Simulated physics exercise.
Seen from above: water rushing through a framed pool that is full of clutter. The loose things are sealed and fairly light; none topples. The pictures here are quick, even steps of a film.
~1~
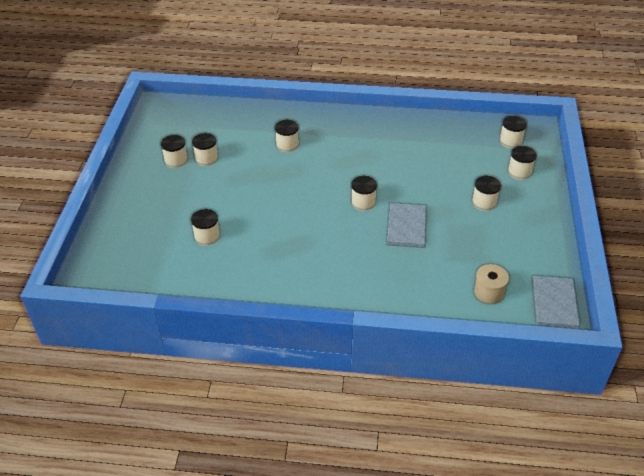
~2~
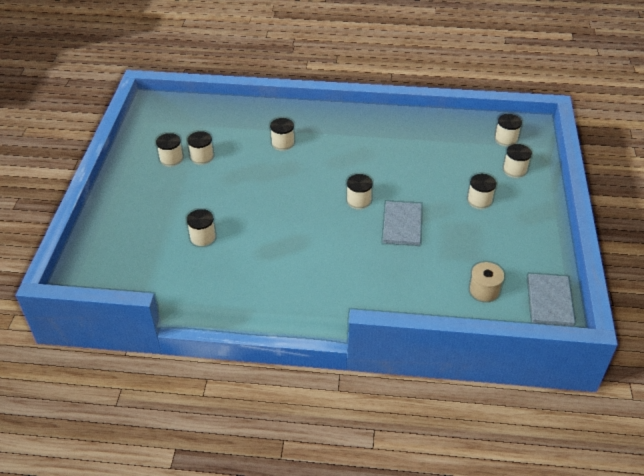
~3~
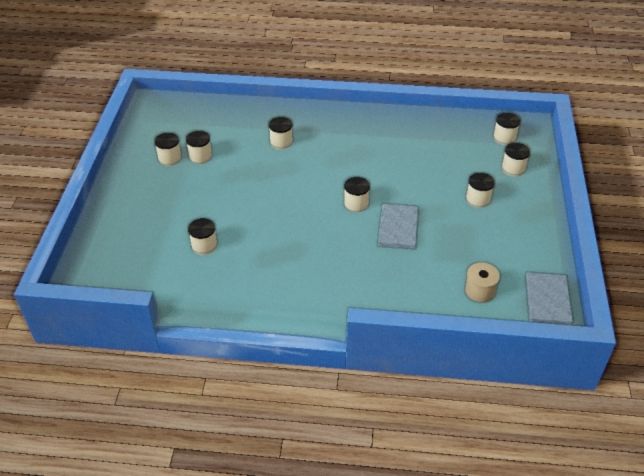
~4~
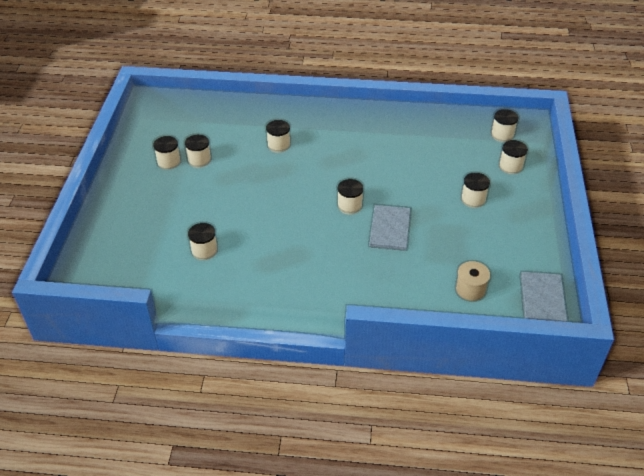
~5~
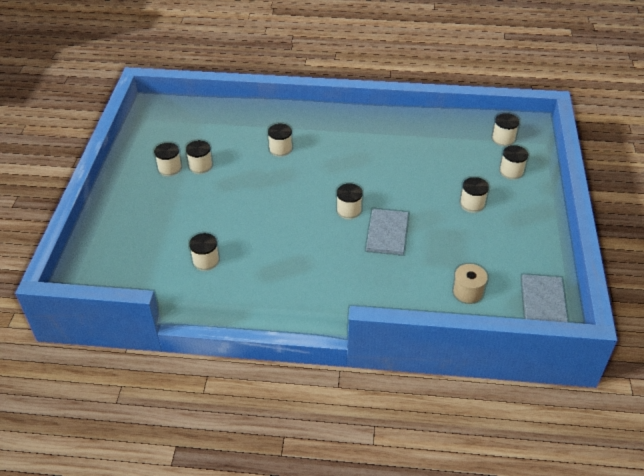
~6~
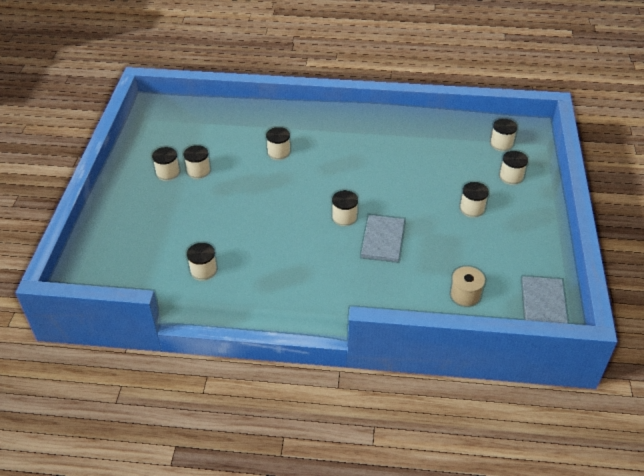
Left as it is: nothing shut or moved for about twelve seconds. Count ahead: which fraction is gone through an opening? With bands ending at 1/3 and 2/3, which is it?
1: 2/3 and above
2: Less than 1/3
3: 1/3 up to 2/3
Less than 1/3.
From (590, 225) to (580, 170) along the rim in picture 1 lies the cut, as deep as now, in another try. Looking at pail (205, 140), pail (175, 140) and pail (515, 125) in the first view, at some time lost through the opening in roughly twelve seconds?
Okay, one after another: Never departs, then never departs, then departs.
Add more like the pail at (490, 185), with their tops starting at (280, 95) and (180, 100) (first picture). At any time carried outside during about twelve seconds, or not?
Remains, remains.
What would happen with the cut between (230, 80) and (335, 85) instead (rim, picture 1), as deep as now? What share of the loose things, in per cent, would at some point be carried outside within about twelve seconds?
It comes to about 10 per cent of the things.
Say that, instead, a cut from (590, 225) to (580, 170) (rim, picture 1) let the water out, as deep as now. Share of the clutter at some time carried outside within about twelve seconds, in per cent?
It should be close to 30 per cent.
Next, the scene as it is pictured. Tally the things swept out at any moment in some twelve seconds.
I make it 2.
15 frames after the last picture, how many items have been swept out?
1 in all.
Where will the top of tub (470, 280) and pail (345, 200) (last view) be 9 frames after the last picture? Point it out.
(431, 289) and (320, 234), roughly.
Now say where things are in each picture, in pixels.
A pail at (204, 218), afloat; a float at (407, 223), afloat; 0 of 11 have shifted, in the first frame.
A pail at (200, 219), afloat; a float at (403, 221) floats; 0 of 11 have shifted, in the second frame.
A pail at (202, 228) floats, close to its start; a float at (399, 224), afloat, close to its start; 1 of 11 have shifted, in the third frame.
A pail at (202, 233) floats, close to its start; a float at (390, 225) floats, close to its start; 5 of 11 have shifted, in the fourth frame.
A pail at (203, 243) floats, close to its start; a float at (388, 229) floats, close to its start; 8 of 11 have shifted, in the fifth frame.
A pail at (201, 253) floats, a stride from its start; a float at (383, 236) floats, close to its start; 11 of 11 have shifted, in the sixth frame.
A moment on, 0 of 11 are out; 11 afloat.
Next, 1 of 11 are out; 10 afloat.
Later, 1 of 11 are out; 10 afloat.
In the end, 2 of 11 are out; 9 afloat.
